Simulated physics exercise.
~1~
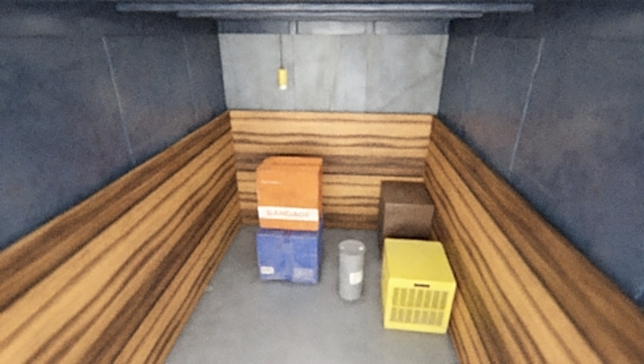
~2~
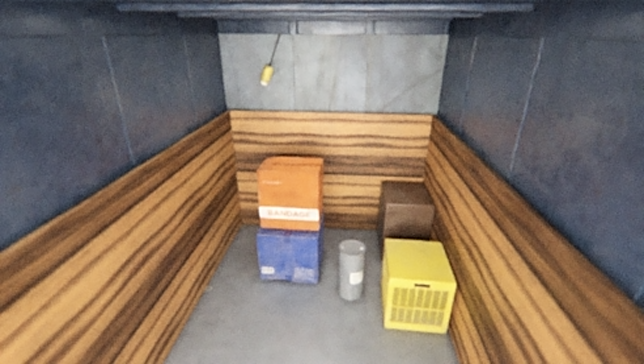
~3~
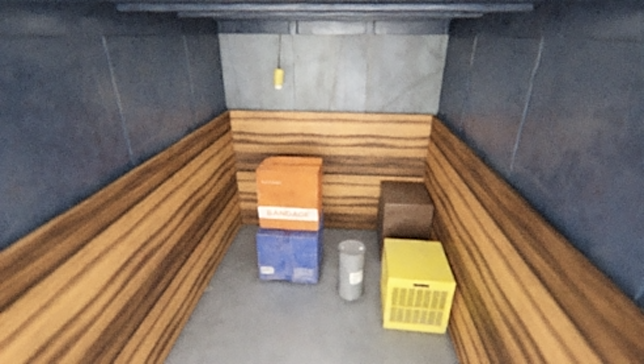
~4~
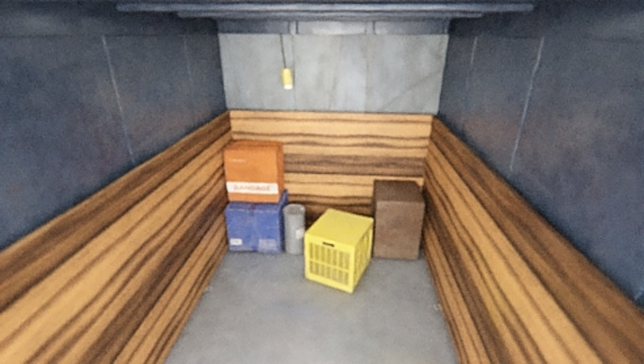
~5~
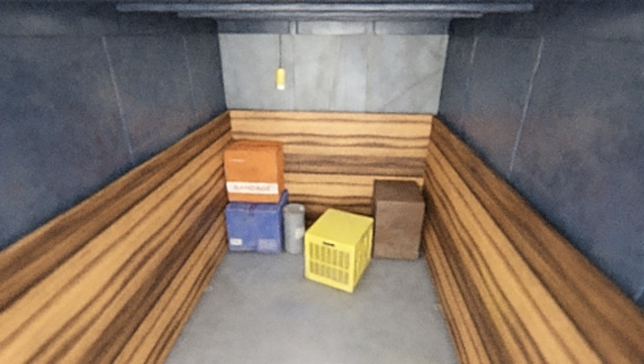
At the start, an orange box rests on a blue one in a wood-lined load bay, with a grey canister beside them and a yellow chest in front of a brown box at the right. A small yellow object hanging from a cord swings out to the left and then drops back, while the load stays put. Next, the stacked boxes, canister and chest shift left and deeper into the bay, the chest turning at an angle and uncovering the brown box. Finally, everything sits still, with the orange box still on the blue one and the canister upright.
